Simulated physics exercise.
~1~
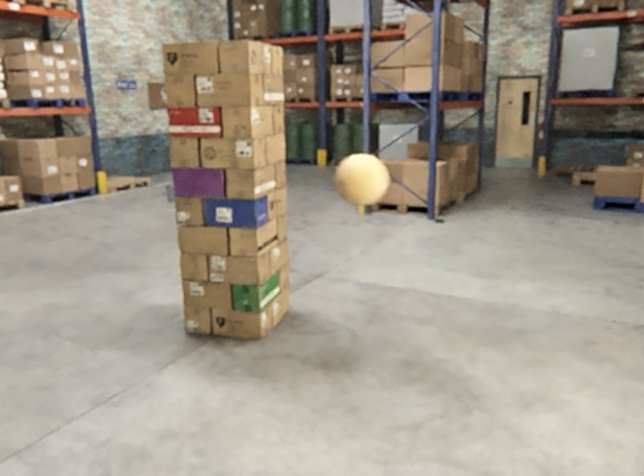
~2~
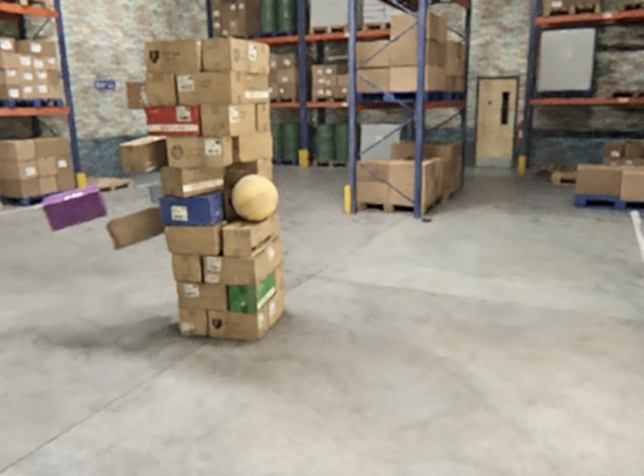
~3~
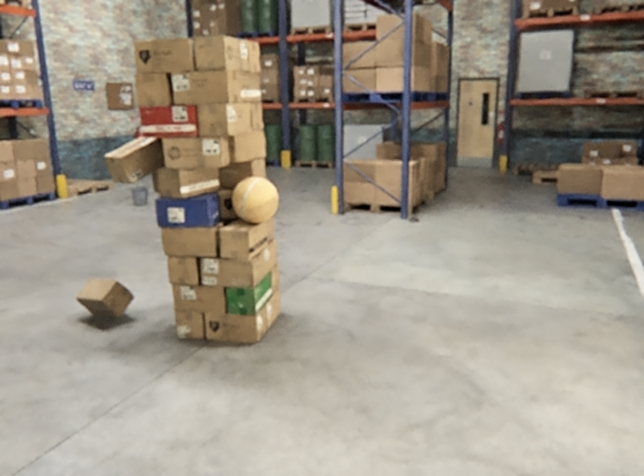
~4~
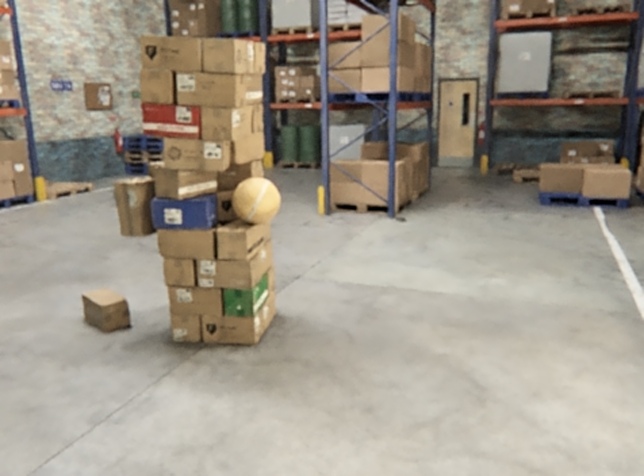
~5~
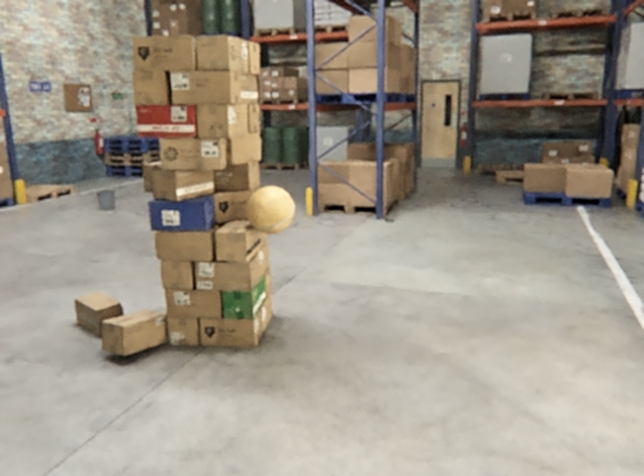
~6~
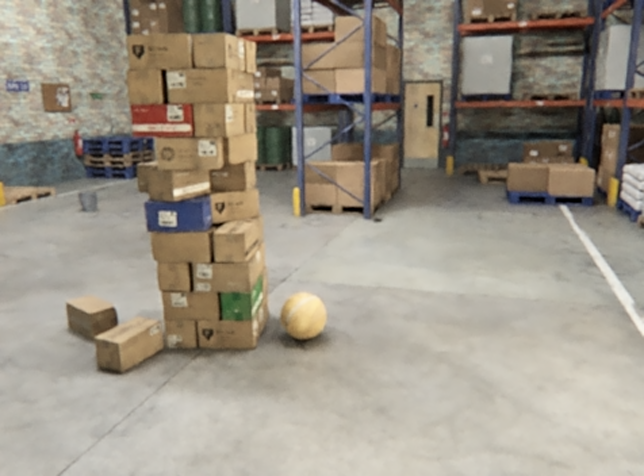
A wooden ball hits the parcel tower, knocking out three parcels, but the tower stays standing.
